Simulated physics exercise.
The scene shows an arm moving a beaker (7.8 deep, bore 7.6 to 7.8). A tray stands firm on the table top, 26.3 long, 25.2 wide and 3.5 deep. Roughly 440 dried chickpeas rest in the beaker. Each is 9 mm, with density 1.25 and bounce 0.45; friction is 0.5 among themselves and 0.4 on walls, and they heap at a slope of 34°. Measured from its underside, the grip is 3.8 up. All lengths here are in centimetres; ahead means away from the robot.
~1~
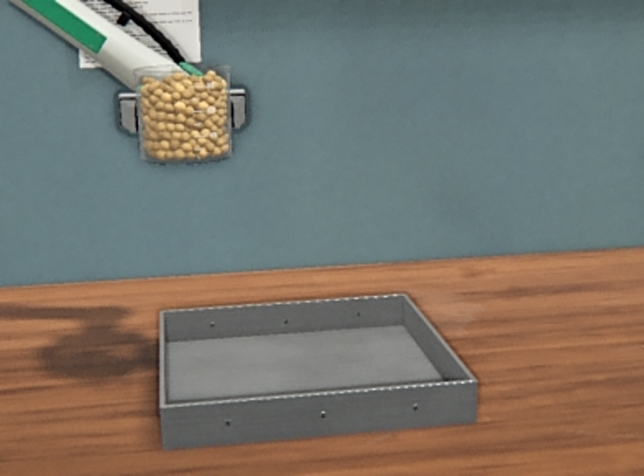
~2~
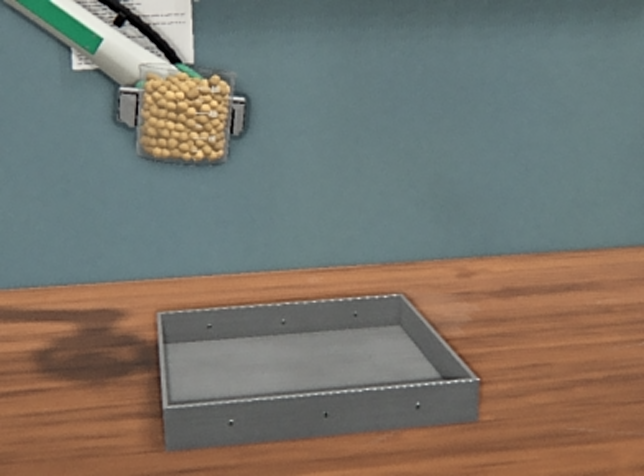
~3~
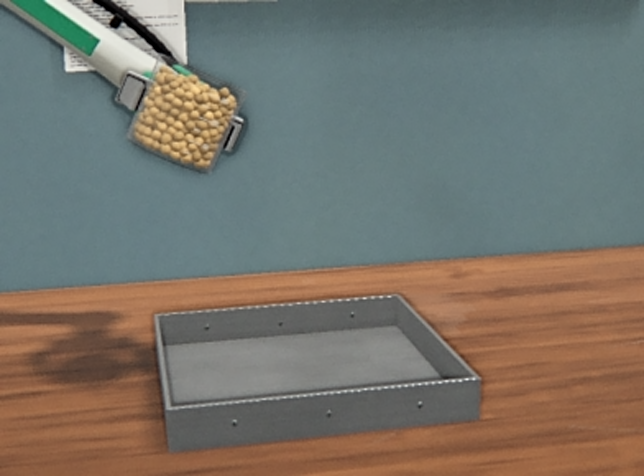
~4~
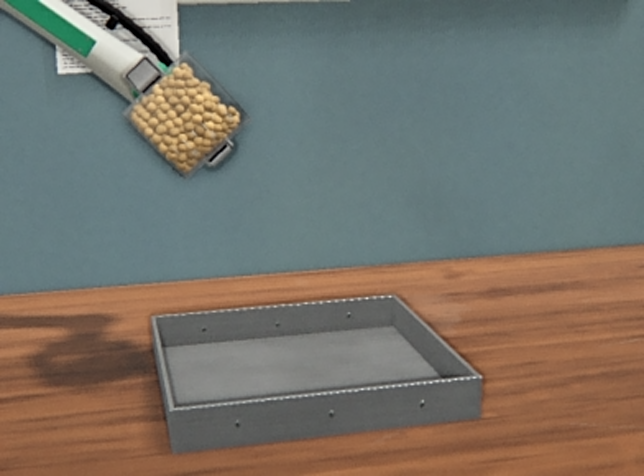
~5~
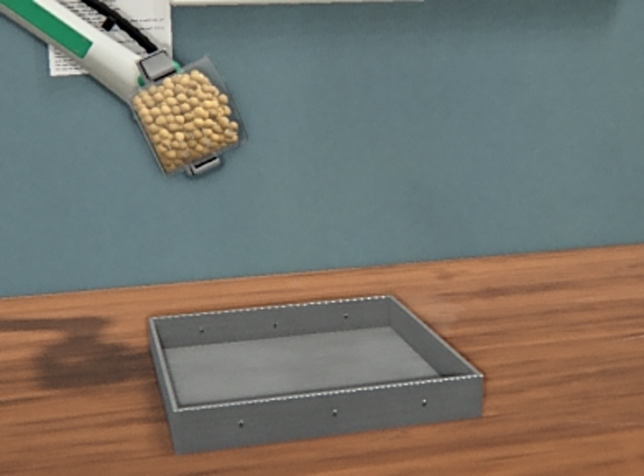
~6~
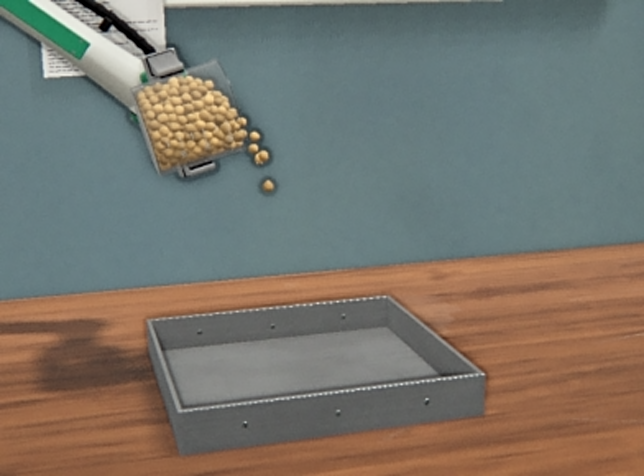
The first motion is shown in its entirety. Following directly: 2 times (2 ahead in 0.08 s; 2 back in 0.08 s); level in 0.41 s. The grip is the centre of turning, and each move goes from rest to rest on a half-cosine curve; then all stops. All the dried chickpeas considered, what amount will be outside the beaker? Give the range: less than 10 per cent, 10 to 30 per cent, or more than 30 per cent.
The share is more than 30 per cent.
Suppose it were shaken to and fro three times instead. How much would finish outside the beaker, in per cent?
Estimate for that case: 55 %.
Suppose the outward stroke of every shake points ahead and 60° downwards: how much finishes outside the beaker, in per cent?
About 20 per cent.
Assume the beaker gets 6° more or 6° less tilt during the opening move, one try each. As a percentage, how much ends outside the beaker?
Estimates, in order: 55 % and 40 %.
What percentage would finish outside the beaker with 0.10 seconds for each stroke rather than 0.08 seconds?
In that case it would be near 40 percent.
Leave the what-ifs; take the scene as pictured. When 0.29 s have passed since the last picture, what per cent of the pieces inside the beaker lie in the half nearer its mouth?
About 65 percent.
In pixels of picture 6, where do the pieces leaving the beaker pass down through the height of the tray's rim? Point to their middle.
They come through centred close to (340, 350).
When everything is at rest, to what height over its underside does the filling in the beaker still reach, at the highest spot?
Height at rest: Approx. 6.0 cm.
Then, 0.29 s on, tilted 75° forward, highest piece 28 above the table; 301 in the beaker, 54 in the tray, 84 in flight or on a rim.
Then, 0.58 s on, tilted 21° forward, highest piece 29 above the table; 239 in the beaker, 194 in the tray, 1 on the table or floor, 5 in flight or on a rim.
Then, 0.93 s on, level, highest piece 28 above the table; 239 in the beaker, 199 in the tray, 1 on the table or floor.
Then, 1.98 s on, level, highest piece 28 above the table; 239 in the beaker, 199 in the tray, 1 on the table or floor.
In the end, 239 in the beaker, 199 in the tray, 1 on the table or floor. That is 46 % outside the beaker.
